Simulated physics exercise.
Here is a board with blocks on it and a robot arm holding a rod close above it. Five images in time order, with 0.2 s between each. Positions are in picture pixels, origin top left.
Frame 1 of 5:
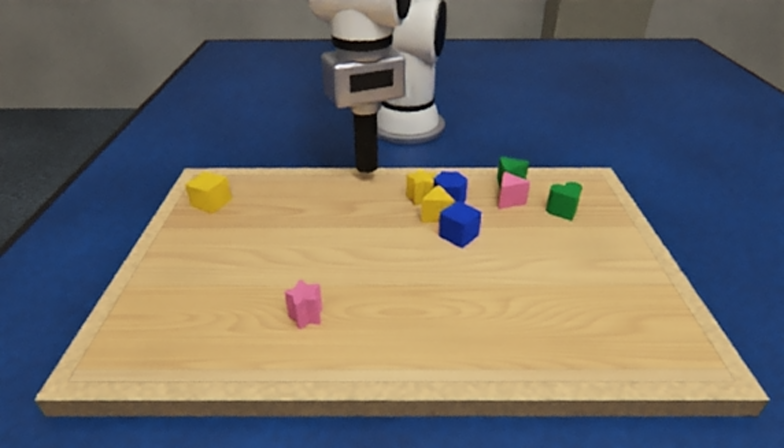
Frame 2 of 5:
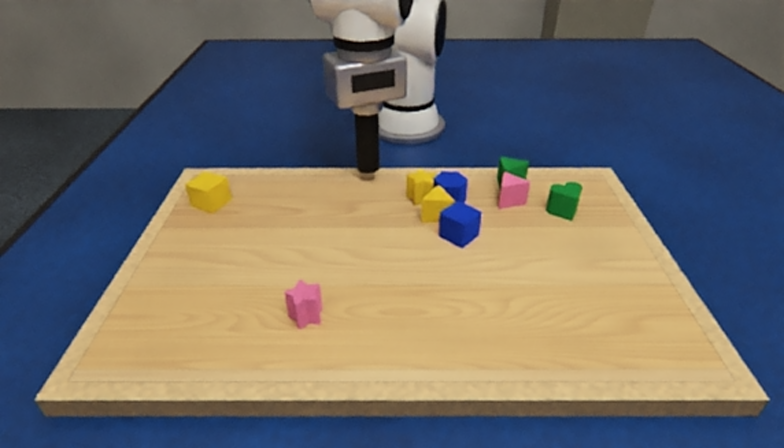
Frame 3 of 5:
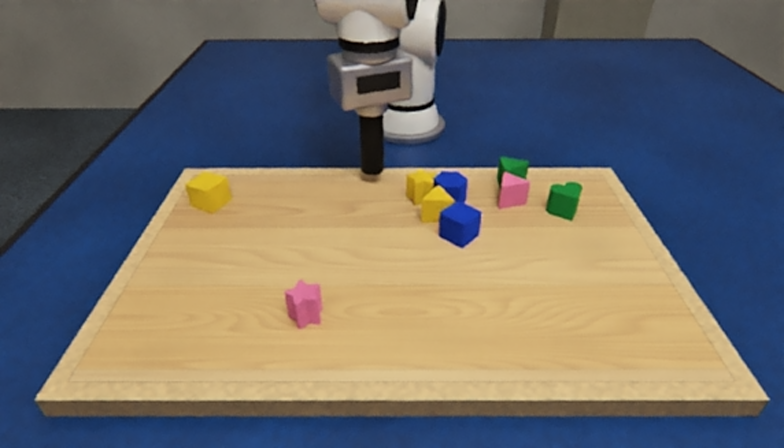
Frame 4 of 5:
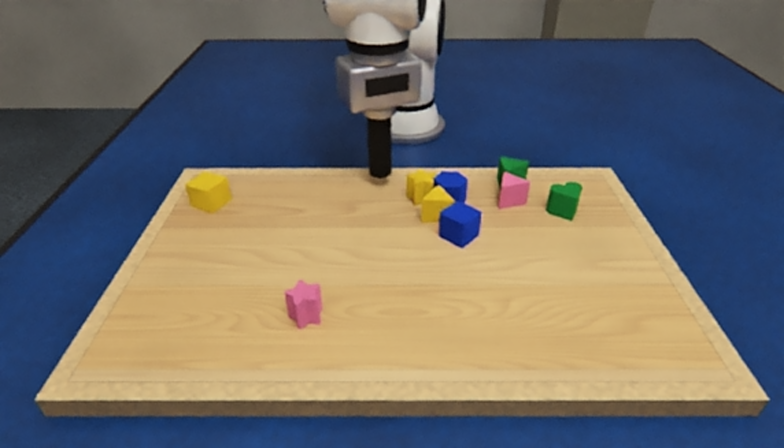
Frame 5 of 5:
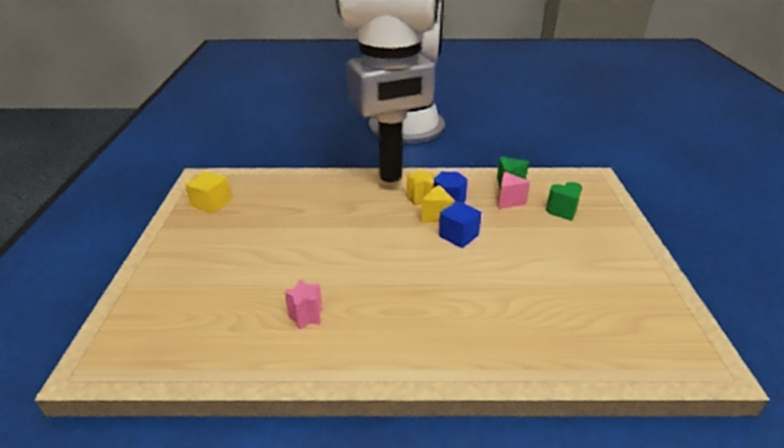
On a wooden board with scattered coloured blocks, a robot arm slides its black rod slightly right, the blocks staying still.
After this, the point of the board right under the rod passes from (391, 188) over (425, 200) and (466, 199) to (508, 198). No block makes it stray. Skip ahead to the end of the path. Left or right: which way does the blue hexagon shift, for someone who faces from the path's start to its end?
That block drifts right.
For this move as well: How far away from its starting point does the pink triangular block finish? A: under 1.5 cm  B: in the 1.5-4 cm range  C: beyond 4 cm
Letter C.
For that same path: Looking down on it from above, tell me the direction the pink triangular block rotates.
Its rotation is counterclockwise.
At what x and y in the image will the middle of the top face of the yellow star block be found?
My best guess is (516, 188).
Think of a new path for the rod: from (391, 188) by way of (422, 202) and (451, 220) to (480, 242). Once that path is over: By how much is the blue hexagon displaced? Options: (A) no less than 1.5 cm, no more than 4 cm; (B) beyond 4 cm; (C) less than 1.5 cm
It's B.
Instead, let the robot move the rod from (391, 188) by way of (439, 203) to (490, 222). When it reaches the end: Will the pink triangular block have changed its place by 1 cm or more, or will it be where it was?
That block is shifted.
The first path, step by step. One third of the way, rod (426, 189); yellow star block (447, 183), turned 20° anticlockwise; blue hexagon (473, 181), turned 15° anticlockwise.
Two thirds of the way, rod (468, 188); yellow star block (489, 185); blue hexagon (516, 185); pink triangular block (540, 181), turned 45° anticlockwise.
At the end, rod (509, 187); yellow star block (516, 188), turned 40° clockwise; blue hexagon (548, 196); green triangular block (515, 162), turned 20° anticlockwise; pink triangular block (550, 178), turned 45° anticlockwise.
